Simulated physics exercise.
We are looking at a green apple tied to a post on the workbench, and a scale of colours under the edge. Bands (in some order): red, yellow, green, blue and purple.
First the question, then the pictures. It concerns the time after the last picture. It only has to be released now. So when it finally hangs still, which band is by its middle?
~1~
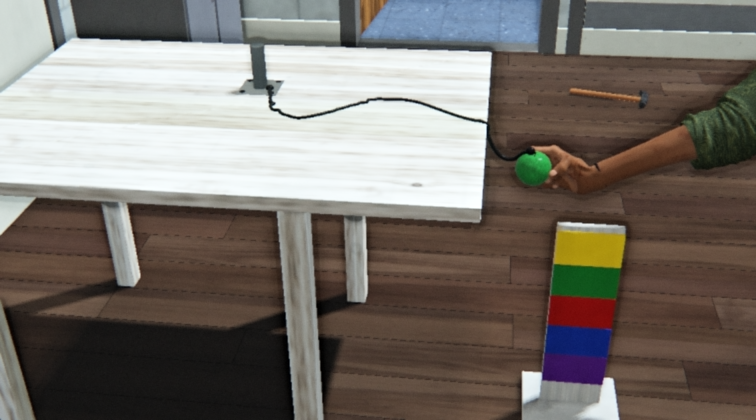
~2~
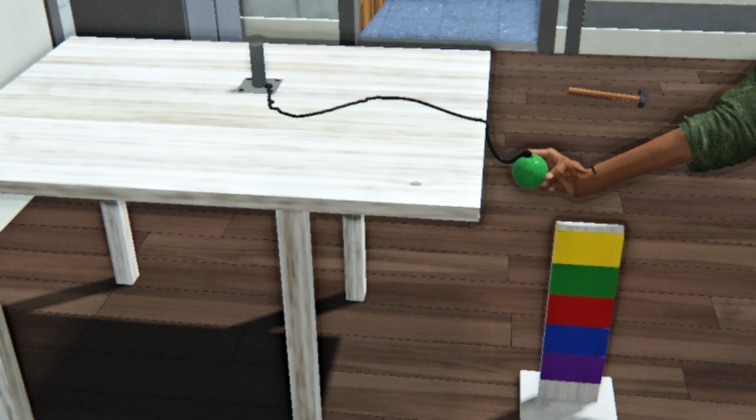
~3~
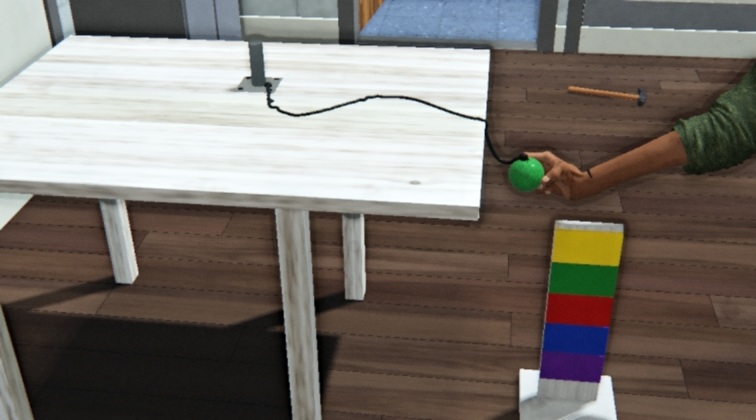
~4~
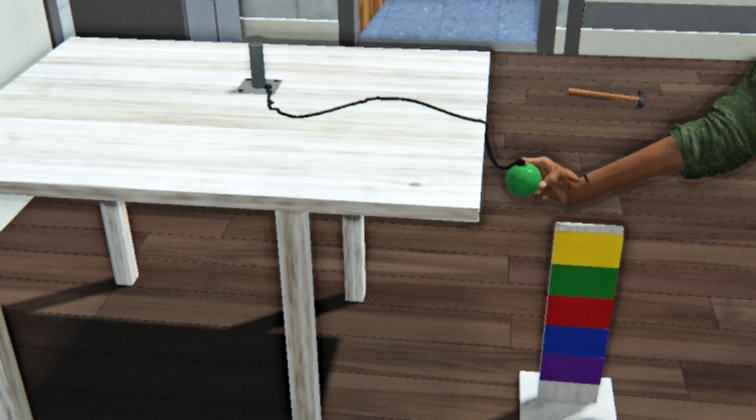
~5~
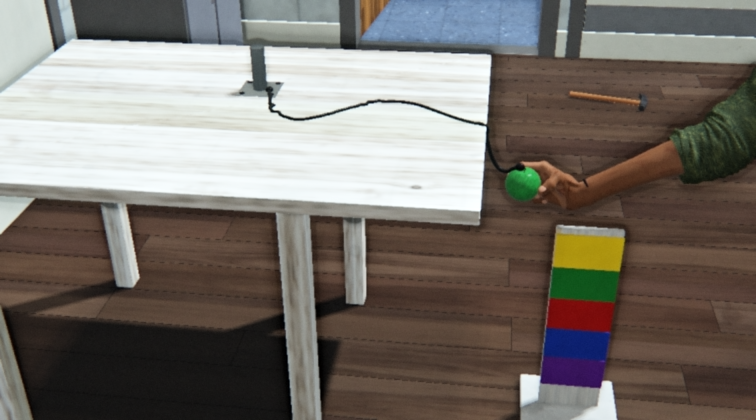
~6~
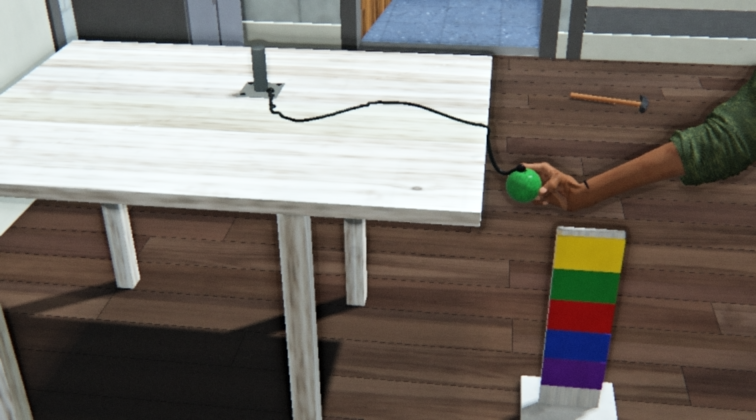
At green.
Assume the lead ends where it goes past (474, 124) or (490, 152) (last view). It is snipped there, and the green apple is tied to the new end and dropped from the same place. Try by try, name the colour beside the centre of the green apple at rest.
Try by try: Higher than all five; yellow.
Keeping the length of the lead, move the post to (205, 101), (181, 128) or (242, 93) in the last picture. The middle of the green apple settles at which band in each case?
Try one - yellow; try two - yellow; try three - green.
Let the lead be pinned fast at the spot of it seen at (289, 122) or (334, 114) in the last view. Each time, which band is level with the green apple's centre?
Taking the two tries in turn, you'd get yellow and then yellow.
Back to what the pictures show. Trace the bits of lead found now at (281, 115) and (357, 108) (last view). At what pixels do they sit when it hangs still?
Result - first point (337, 100), second point (418, 112).
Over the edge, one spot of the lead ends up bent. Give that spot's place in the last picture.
Roughly (418, 106).
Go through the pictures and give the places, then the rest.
The first picture shows green apple (534, 168); yellow (589, 251); green (585, 283); red (581, 313); blue (578, 342); purple (574, 370).
The second picture shows green apple (530, 171); lead through (270, 99) (303, 116) (365, 101) (422, 103) (480, 122).
The third picture shows green apple (526, 174).
The fourth picture shows green apple (524, 179); lead through (269, 99) (303, 117) (365, 102) (421, 103) (480, 123).
The fifth picture shows green apple (523, 184).
The sixth picture shows green apple (524, 186); lead through (271, 103) (304, 121) (367, 106) (423, 108) (482, 127).
Soon after, apple near (514, 277); level with green.
After that, apple near (455, 262); level with green.
And then, apple near (493, 274); level with green.
In the end, apple near (482, 273); level with green. At green.
